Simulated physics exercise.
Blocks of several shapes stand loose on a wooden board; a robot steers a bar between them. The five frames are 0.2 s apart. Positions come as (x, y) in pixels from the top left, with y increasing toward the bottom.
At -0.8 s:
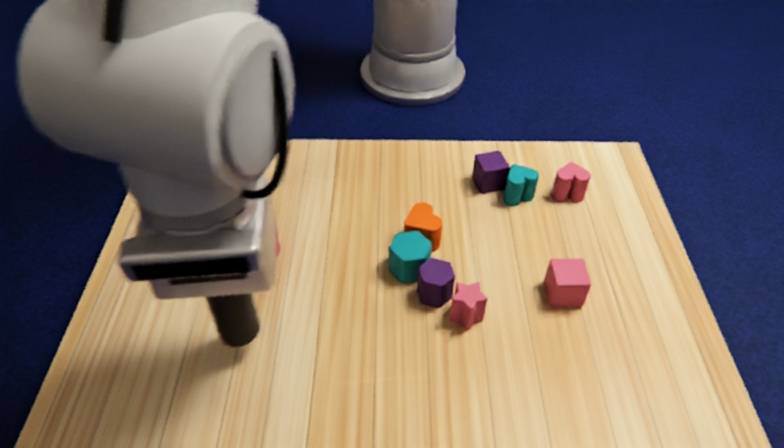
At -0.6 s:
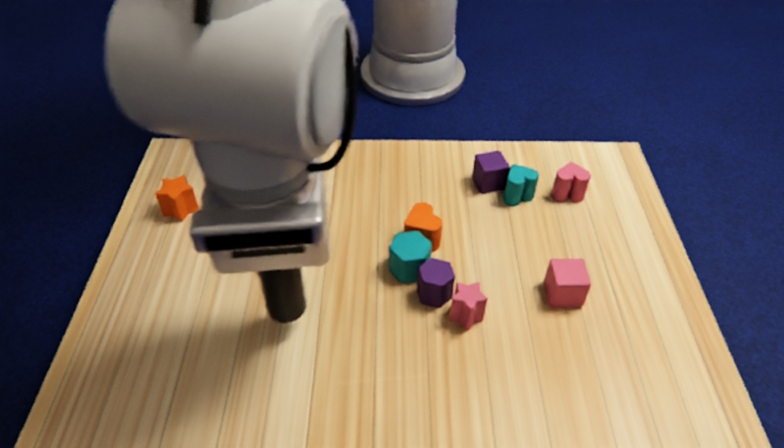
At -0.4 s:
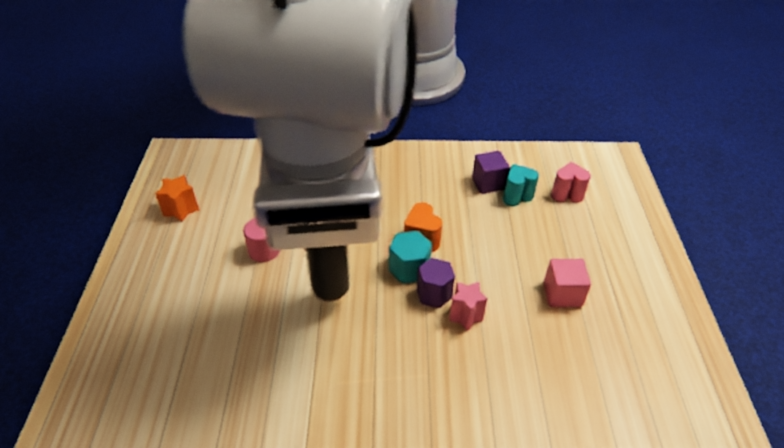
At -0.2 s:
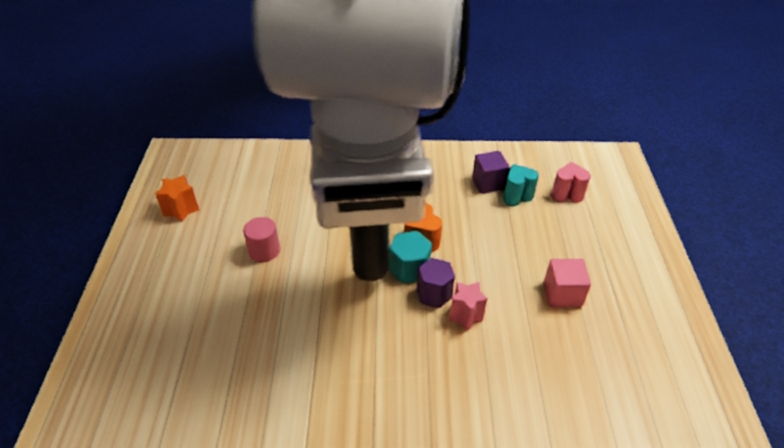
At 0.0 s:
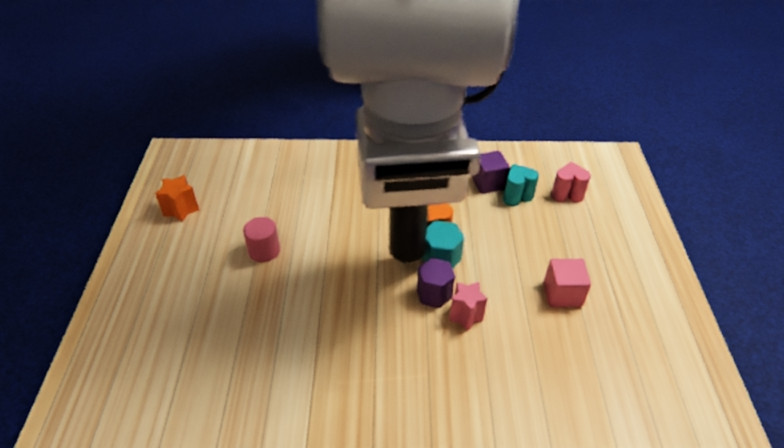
On a wooden board scattered with small coloured blocks, a robot arm moves a dark bar rightward and slightly away from the viewer, then pushes the turquoise six-sided block a short way right, beside the orange heart.
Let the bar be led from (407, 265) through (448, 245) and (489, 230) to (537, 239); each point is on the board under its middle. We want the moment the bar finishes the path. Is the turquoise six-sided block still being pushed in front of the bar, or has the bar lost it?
I predict the bar still has it in front.
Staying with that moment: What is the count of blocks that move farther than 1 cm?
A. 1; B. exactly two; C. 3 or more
That would be B.
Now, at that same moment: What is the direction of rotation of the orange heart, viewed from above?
Counter-clockwise, from overhead.
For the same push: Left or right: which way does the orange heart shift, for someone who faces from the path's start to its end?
The orange heart goes left.
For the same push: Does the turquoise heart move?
No.
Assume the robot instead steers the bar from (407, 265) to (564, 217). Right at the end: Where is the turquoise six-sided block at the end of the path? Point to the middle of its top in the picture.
It sits at (608, 205).
The first path, step by step. One third of the way, bar (450, 230); orange heart (443, 195), turned 45° anticlockwise; turquoise six-sided block (488, 222), turned 30° clockwise.
Two thirds of the way, bar (492, 215); orange heart (452, 192), turned 100° anticlockwise; turquoise six-sided block (532, 215), turned 65° clockwise.
At the end, bar (541, 224); orange heart (452, 192), turned 100° anticlockwise; purple six-sided block unmoved; turquoise six-sided block (582, 227), turned 75° clockwise; turquoise heart unmoved.
